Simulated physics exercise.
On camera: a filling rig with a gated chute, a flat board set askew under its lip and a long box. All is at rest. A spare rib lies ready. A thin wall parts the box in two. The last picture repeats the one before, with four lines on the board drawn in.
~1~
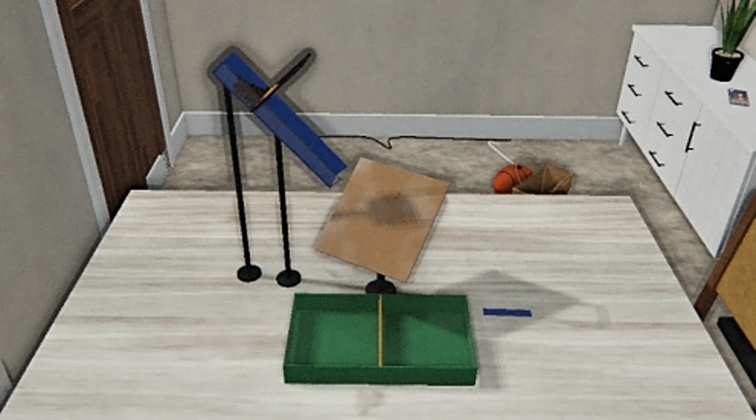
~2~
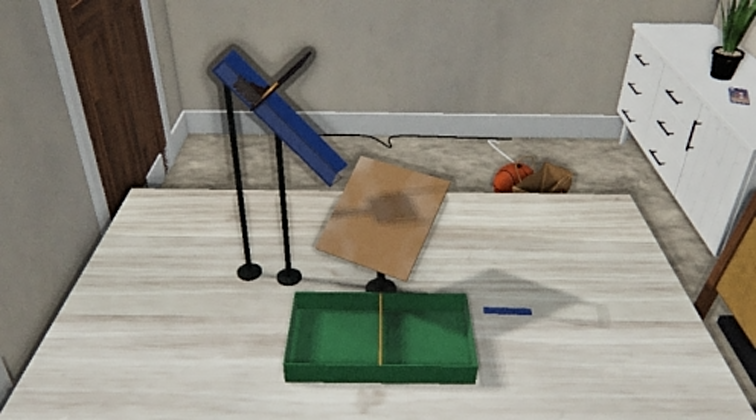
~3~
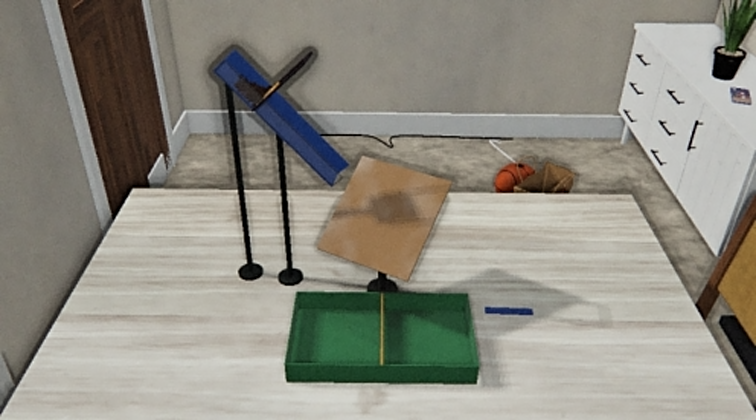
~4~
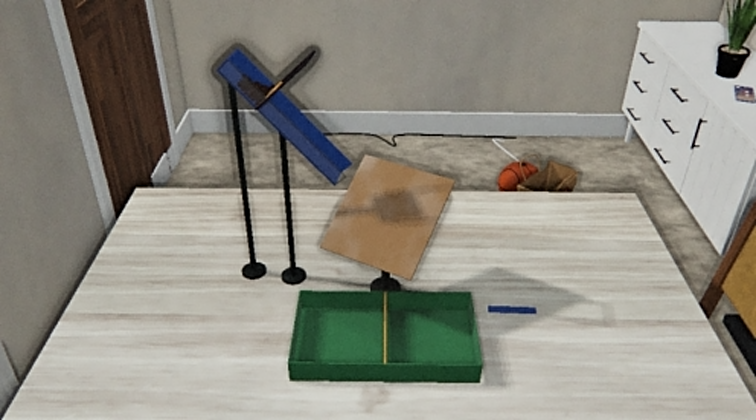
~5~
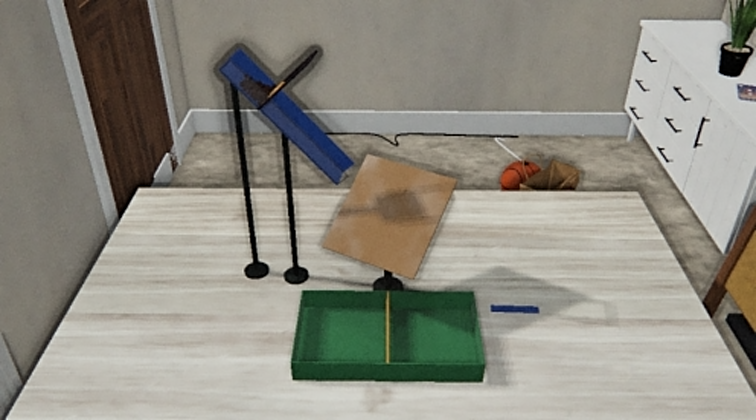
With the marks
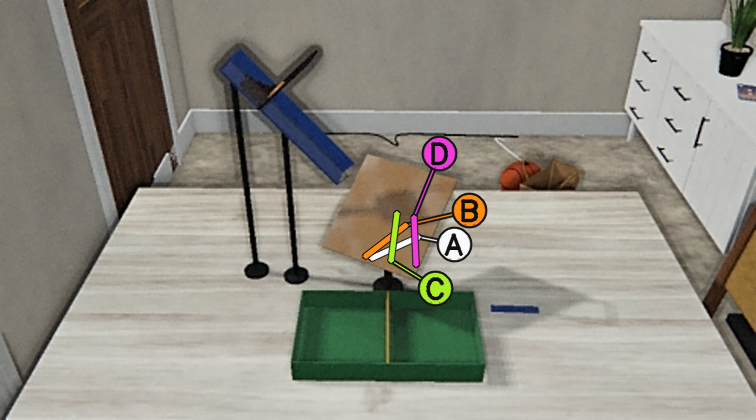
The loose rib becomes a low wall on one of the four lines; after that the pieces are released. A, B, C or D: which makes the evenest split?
The answer is line D.
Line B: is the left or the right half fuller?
Left.
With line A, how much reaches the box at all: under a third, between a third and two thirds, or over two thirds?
Line A gives over two thirds.
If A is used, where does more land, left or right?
More lands on the left.
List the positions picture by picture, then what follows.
The first picture shows load behind the gate at (254, 93), allspice berries; lip of the chute at (333, 182), sloping fairly steeply.
The second picture shows middle of the board at (382, 215), tilted fairly steeply; middle of its low edge at (359, 264); of its high edge at (404, 168).
The third picture shows front corners of the box at (285, 364) and (479, 366); front end of its middle wall at (382, 365); gate still shut at (273, 90).
The fourth picture shows middle of the load at (259, 90); lip at (338, 179).
The fifth picture shows middle of the load at (261, 90); lip at (340, 179).
On the marked copy, line A from (418, 237) to (371, 258); line B from (405, 225) to (365, 256); line C from (397, 213) to (391, 260); line D from (414, 217) to (416, 264).
With A, of what is caught, nearly all in the left half, a small part in the right.
With B, of what is caught, nearly all in the left half, a small part in the right.
With C, of what is caught, nearly all in the left half, a small part in the right.
With D, of what is caught, about half in the left half, about half in the right.
